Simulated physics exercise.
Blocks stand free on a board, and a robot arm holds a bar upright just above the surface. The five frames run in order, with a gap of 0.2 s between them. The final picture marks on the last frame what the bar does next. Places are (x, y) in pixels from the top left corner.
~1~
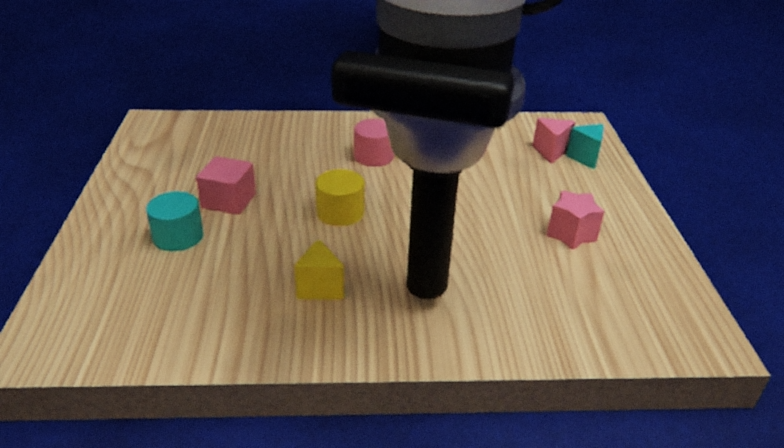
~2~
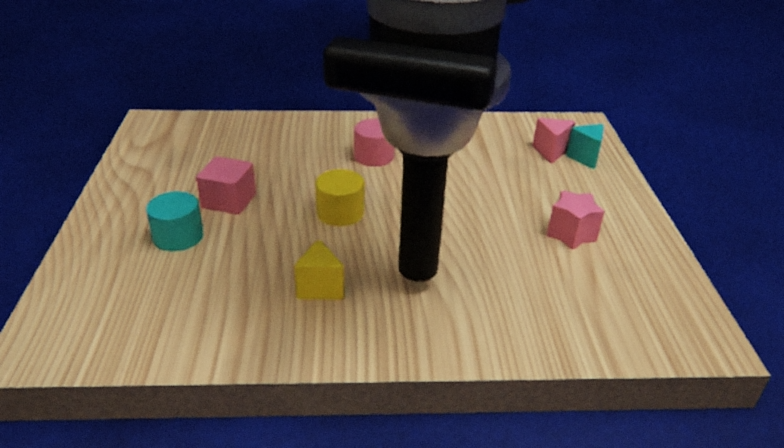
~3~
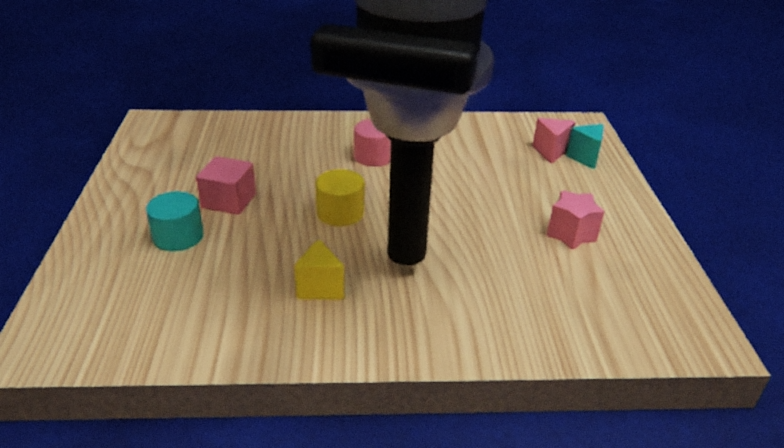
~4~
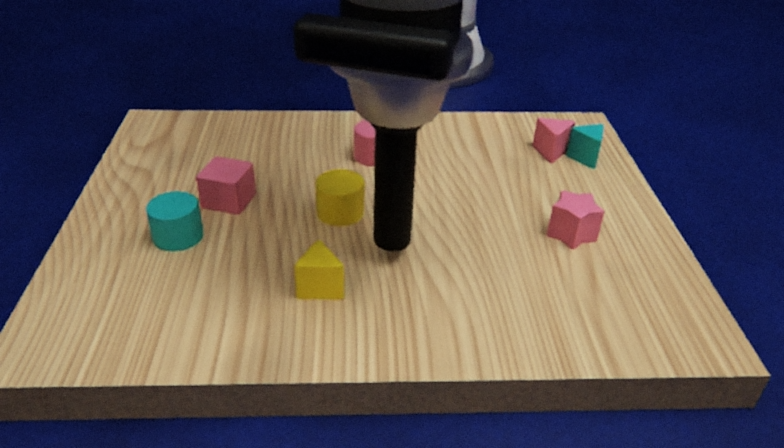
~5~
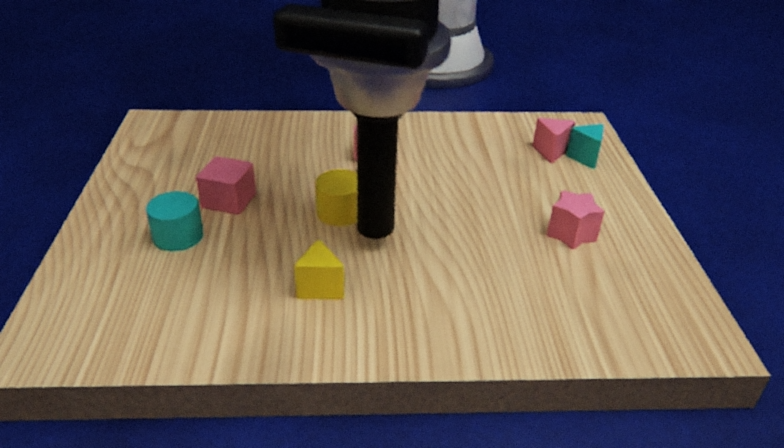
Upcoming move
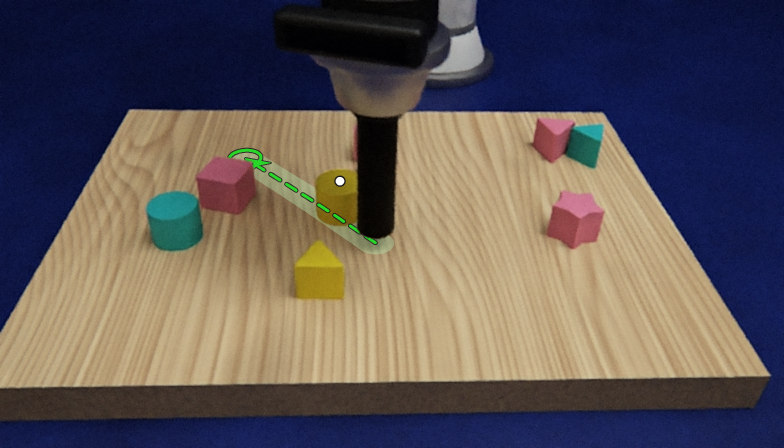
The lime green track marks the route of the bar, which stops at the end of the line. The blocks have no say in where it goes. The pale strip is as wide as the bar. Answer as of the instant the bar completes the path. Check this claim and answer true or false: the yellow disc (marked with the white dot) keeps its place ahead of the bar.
My answer: False.
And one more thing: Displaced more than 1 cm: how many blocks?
That makes 1 block.
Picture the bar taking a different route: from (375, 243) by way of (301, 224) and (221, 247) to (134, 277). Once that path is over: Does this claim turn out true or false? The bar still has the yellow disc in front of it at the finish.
My answer: False.
Drawn move, from (375, 243) to (245, 158); the dot is on the yellow disc.
On the path given first. One third of the way, bar (327, 197); yellow disc (316, 159).
Two thirds of the way, bar (283, 169); yellow disc (298, 135).
At the end, bar (244, 145); pink square still; yellow disc (296, 130).
